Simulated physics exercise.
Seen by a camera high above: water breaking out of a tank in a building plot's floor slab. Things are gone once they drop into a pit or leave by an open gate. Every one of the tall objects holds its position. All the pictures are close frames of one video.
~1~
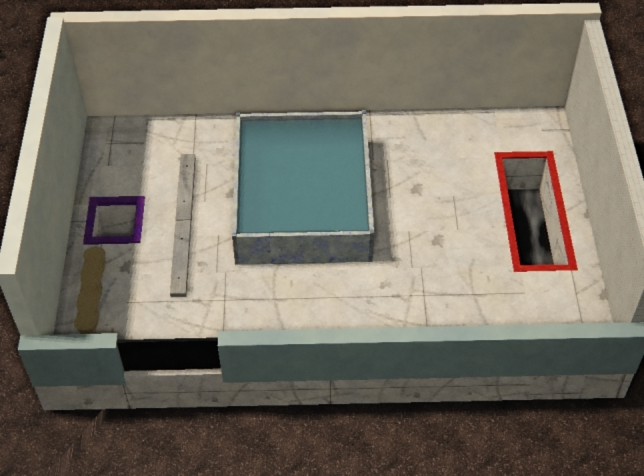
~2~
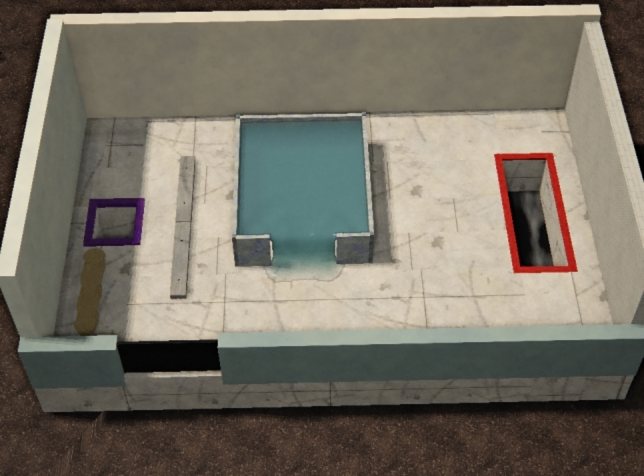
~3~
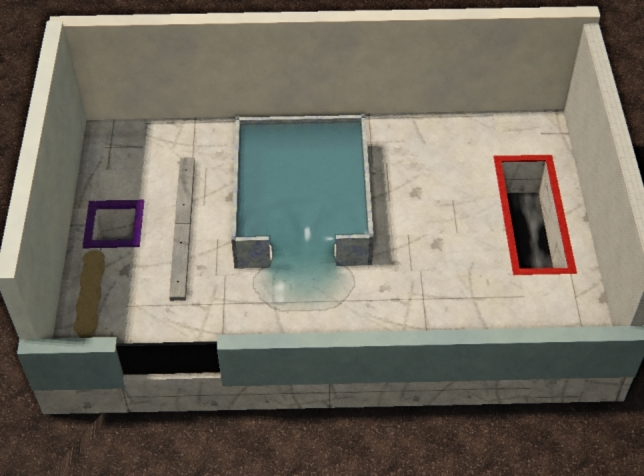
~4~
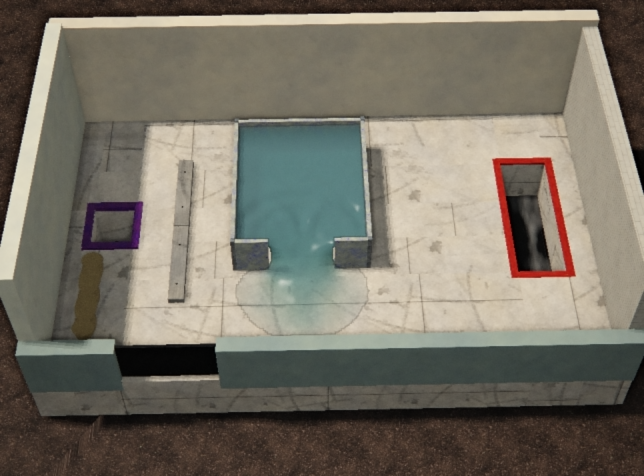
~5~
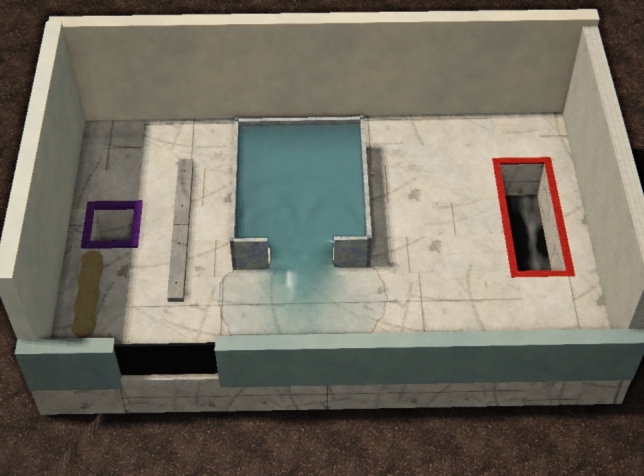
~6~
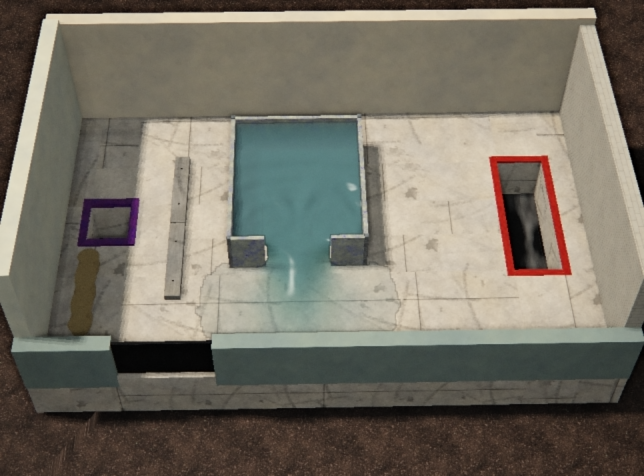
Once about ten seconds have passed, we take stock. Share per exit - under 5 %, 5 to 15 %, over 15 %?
In the end the gate will capture a light share below five per cent, the red pit will capture a heavy share beyond fifteen per cent, the purple pit will capture a medium share of five to fifteen per cent.
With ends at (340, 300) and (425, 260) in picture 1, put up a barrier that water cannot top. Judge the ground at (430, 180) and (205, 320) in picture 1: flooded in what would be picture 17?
In the listed order, the first spot is spared and the second is swamped.
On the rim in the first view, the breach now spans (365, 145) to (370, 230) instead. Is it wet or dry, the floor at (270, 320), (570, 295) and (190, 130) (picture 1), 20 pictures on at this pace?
Spot by spot: Unaffected, then soaked through, then unaffected.
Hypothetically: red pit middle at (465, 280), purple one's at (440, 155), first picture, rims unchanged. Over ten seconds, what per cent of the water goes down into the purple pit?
Purple: 0 %.
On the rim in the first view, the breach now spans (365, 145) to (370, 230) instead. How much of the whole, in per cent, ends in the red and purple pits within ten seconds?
Red takes 70 in a hundred, purple takes 0 in a hundred.
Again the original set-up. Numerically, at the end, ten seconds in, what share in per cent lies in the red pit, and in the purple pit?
Close to 20 in a hundred and 8 in a hundred, in that order.
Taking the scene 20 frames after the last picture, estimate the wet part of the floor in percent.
I reckon around 45 %.
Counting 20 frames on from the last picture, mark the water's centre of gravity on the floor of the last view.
That comes out near (296, 253).
A moment on, water covers 15 % of the floor; the gate 0 %, the red pit 0 %, the purple pit 0 %.
Next, water covers 30 % of the floor; the gate 0 %, the red pit 0 %, the purple pit 0 %.
Then, water covers 45 % of the floor; the gate 0 %, the red pit 1 %, the purple pit 1 %.
Later, water covers 65 % of the floor; the gate 0 %, the red pit 10 %, the purple pit 4 %.
In the end, water covers 85 % of the floor; the gate 0 %, the red pit 21 %, the purple pit 8 %.
